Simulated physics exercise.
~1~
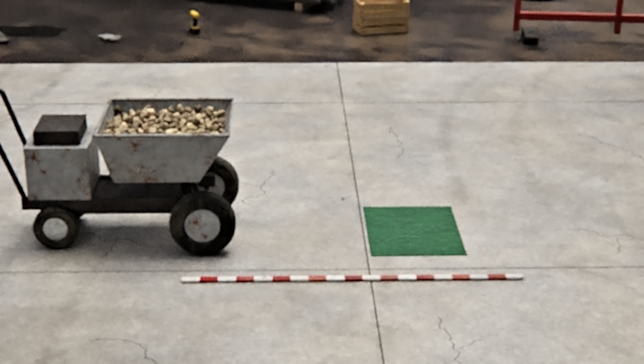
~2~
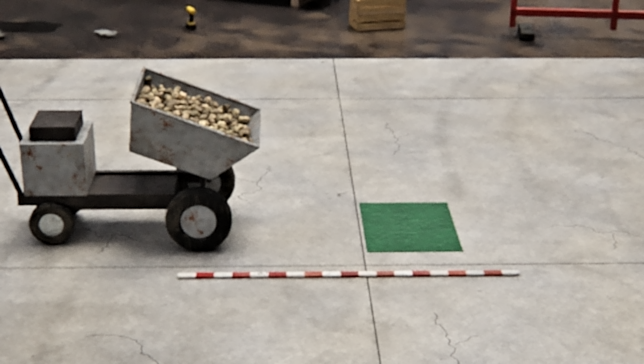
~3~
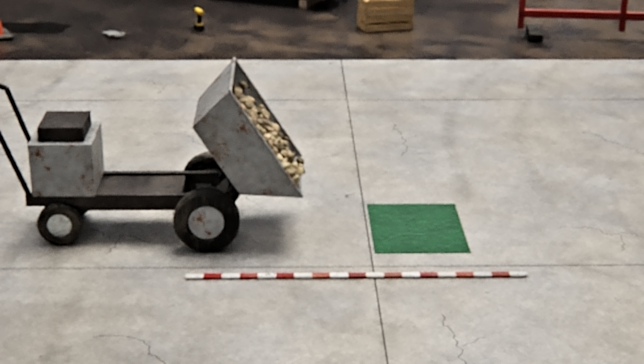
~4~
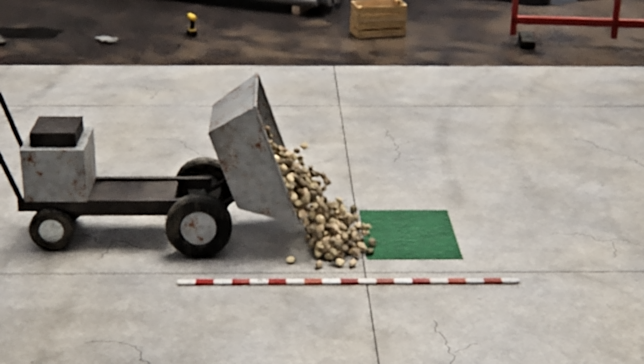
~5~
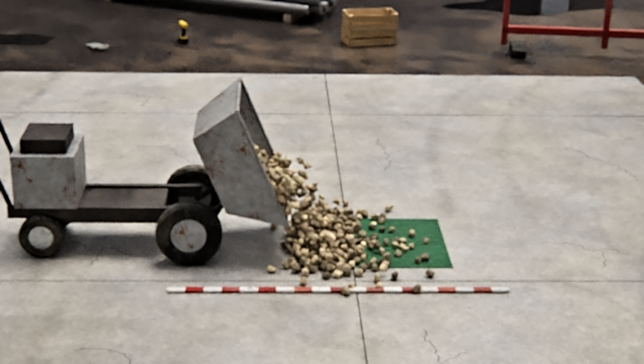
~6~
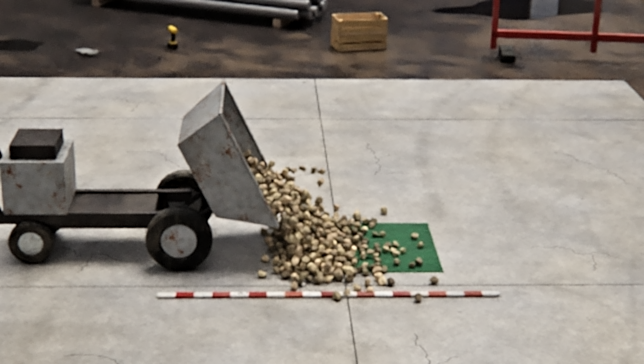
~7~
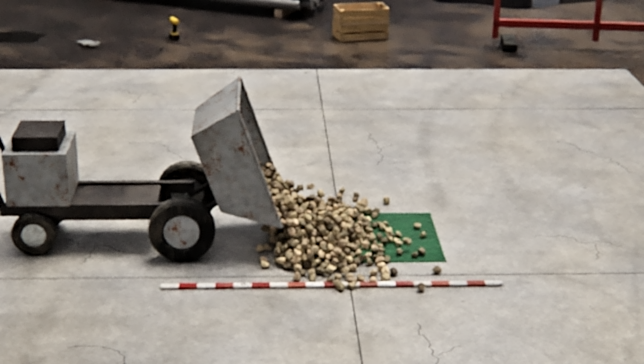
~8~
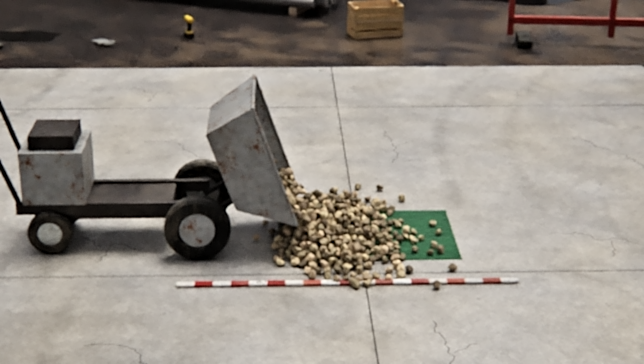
In this clip, a small motor barrow on a concrete floor tips its grey skip forward to the right, and stones pour out into a heap. Most of the spilled stones settle short of a green sheet, with some scattered on it, while the skip stays raised.
